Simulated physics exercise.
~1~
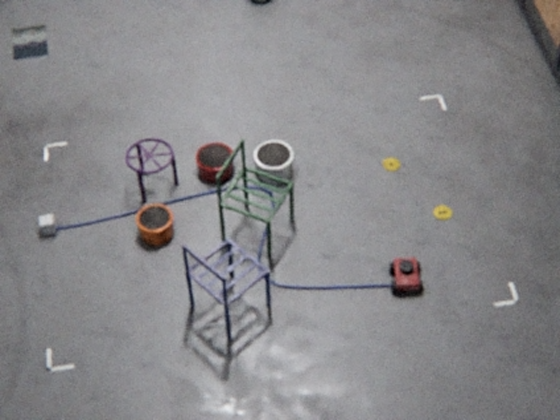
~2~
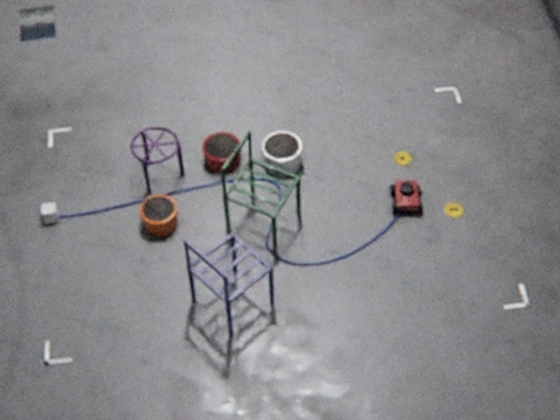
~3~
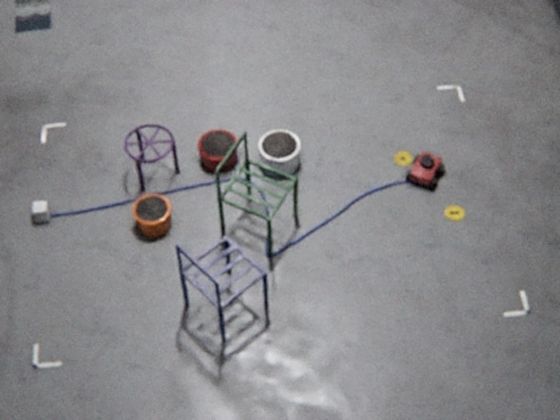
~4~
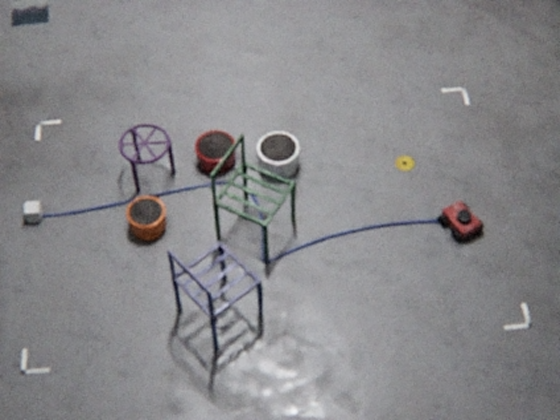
A small red cart tows a blue lead past standing chairs and pots to yellow marks.
